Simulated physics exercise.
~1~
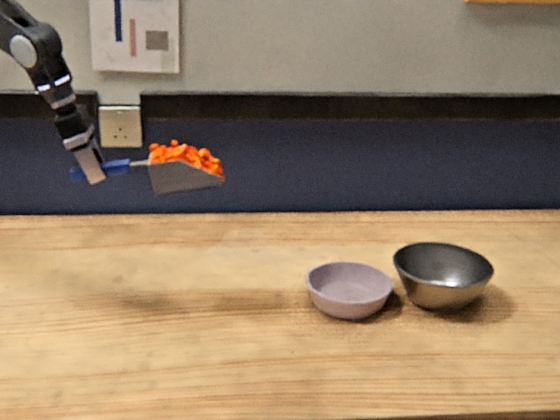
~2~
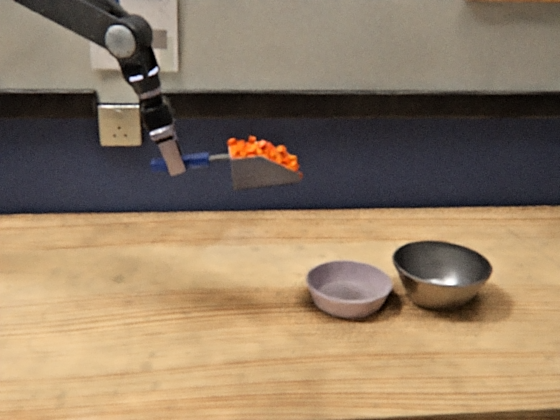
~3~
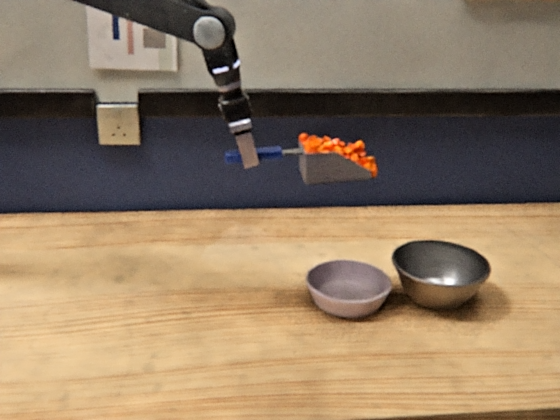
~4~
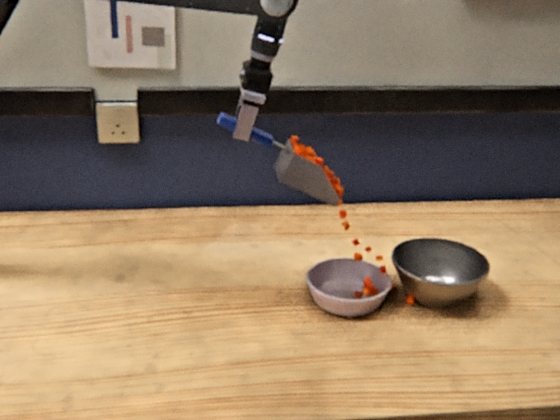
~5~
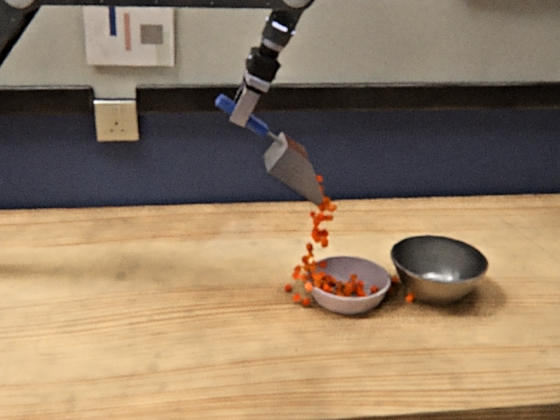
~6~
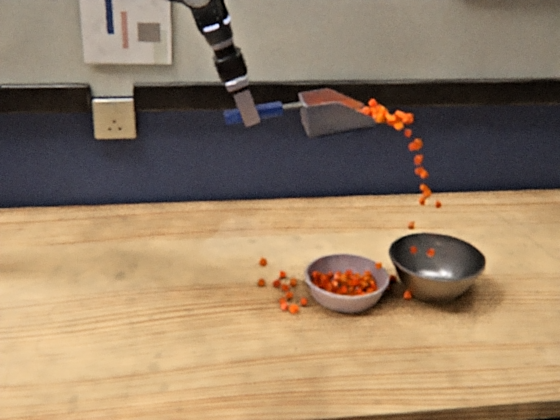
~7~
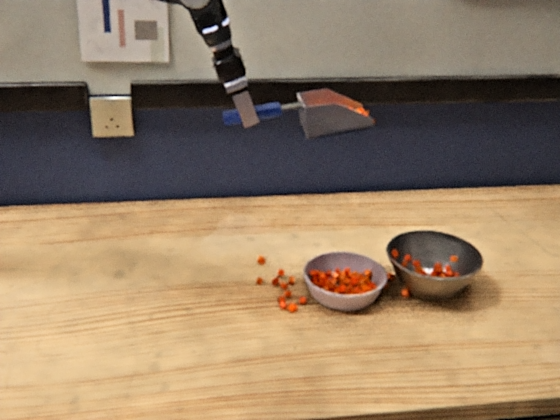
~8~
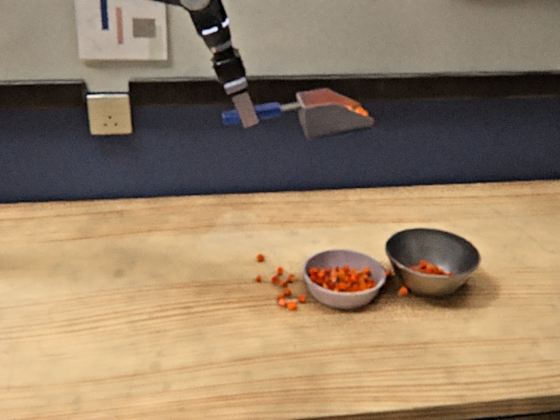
A black robot arm carries a scoop heaped with small orange vegetable pieces rightward above a wooden table, where a pale purple bowl and a dark metal bowl sit side by side. It tips the scoop steeply forward, and the pieces pour into the purple bowl, some spilling around it. The arm then raises and levels the scoop, flinging more pieces rightward in an arc toward the metal bowl. It stops and holds still, a few pieces left in the scoop. Both bowls hold orange pieces, the purple one more, with a small scatter lying mostly to its left.
